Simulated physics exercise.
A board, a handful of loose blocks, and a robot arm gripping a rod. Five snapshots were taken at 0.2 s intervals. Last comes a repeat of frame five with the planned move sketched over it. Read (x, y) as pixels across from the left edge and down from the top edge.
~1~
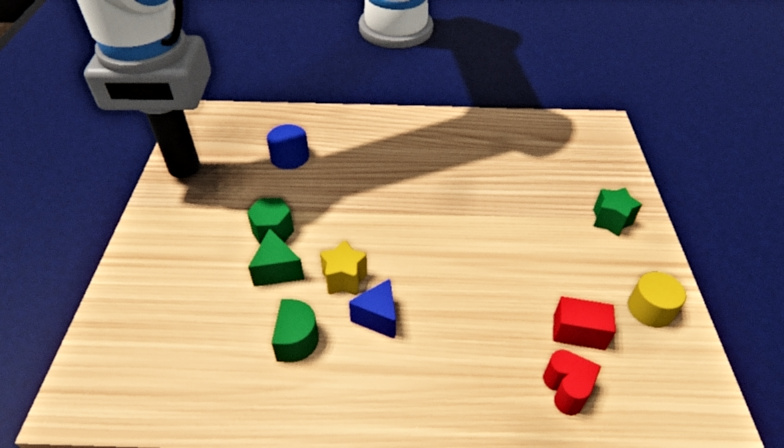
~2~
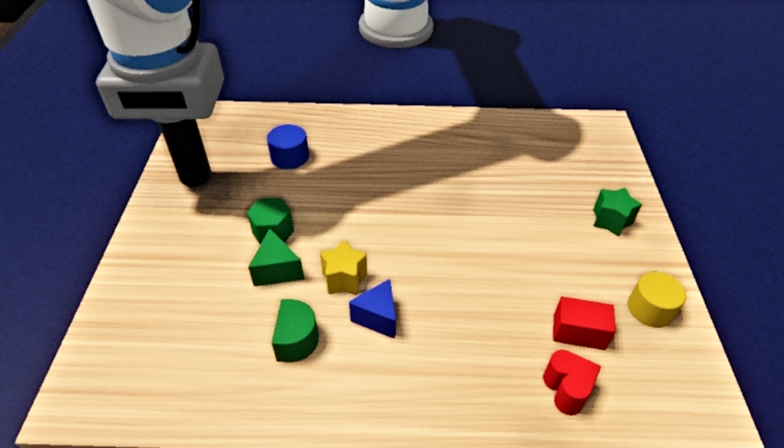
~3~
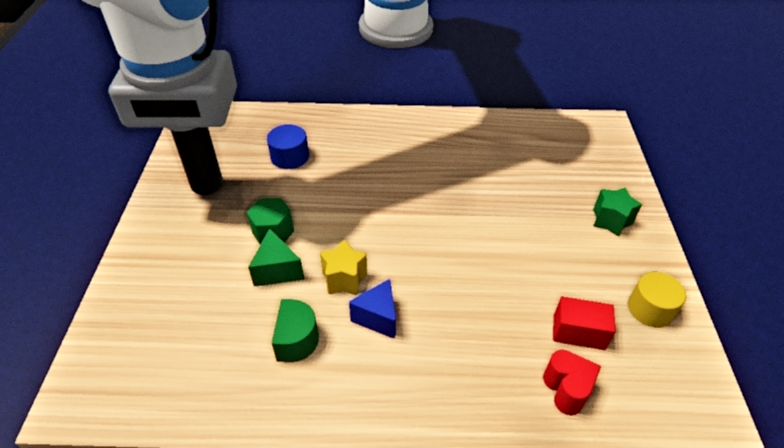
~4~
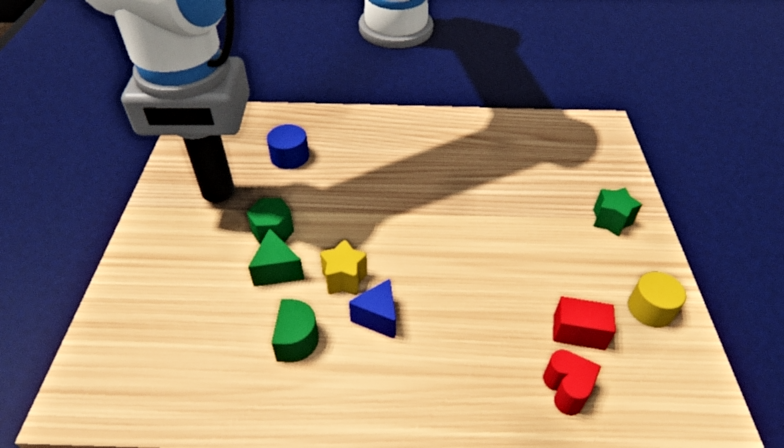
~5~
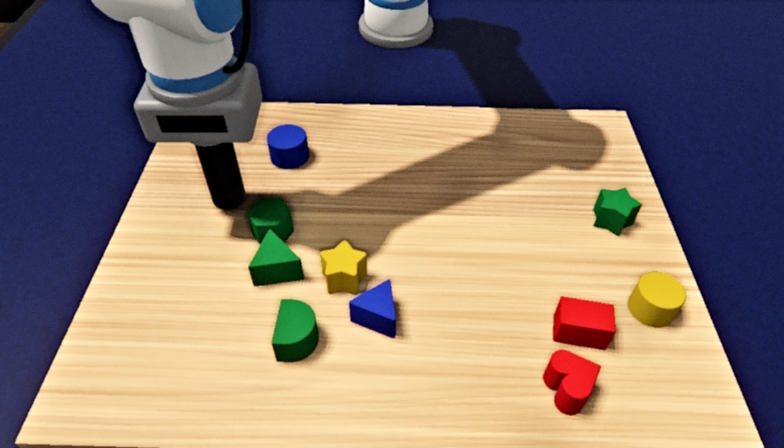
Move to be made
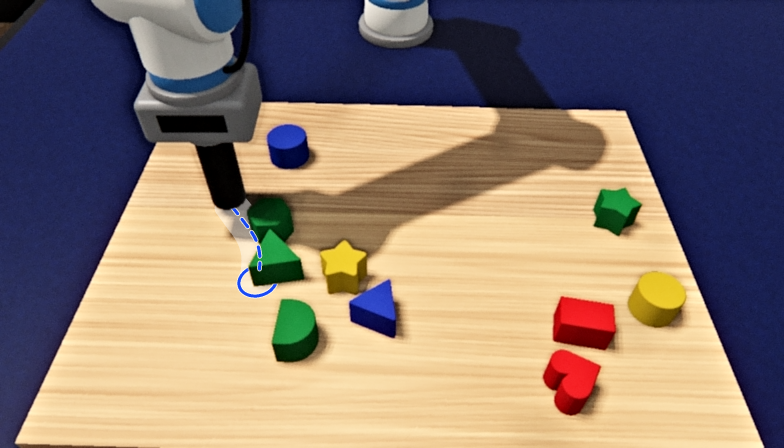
Robot arm moving a black rod slightly right and down across a wooden board, beside scattered coloured blocks that stay still.
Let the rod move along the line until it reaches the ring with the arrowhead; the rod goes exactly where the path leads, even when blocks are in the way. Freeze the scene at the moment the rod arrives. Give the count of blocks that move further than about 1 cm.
Number moved: 2.
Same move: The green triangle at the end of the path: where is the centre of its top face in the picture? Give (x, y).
My estimate: (285, 269).
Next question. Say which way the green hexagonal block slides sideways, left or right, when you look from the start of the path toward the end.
It's set to shift left.
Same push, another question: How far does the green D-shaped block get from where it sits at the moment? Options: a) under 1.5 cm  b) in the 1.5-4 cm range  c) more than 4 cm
a (under 1.5 cm)
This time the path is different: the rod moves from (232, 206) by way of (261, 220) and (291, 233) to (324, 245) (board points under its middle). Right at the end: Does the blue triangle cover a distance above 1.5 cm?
Going by the path, no.
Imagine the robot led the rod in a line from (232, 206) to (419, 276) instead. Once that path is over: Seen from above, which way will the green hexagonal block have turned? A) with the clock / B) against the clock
My answer is option A.
Path on the board, from (232, 206) via (248, 227) and (259, 251), ending at (258, 281).
The first path, step by step. One third of the way, rod at (246, 219); green hexagonal block at (277, 214).
Two thirds of the way, rod at (257, 243); green hexagonal block at (292, 220), turned 40° anticlockwise; green triangle at (279, 257), turned 40° clockwise.
At the end, rod at (256, 273); green hexagonal block at (292, 220), turned 40° anticlockwise; green triangle at (285, 269); green D-shaped block in place.
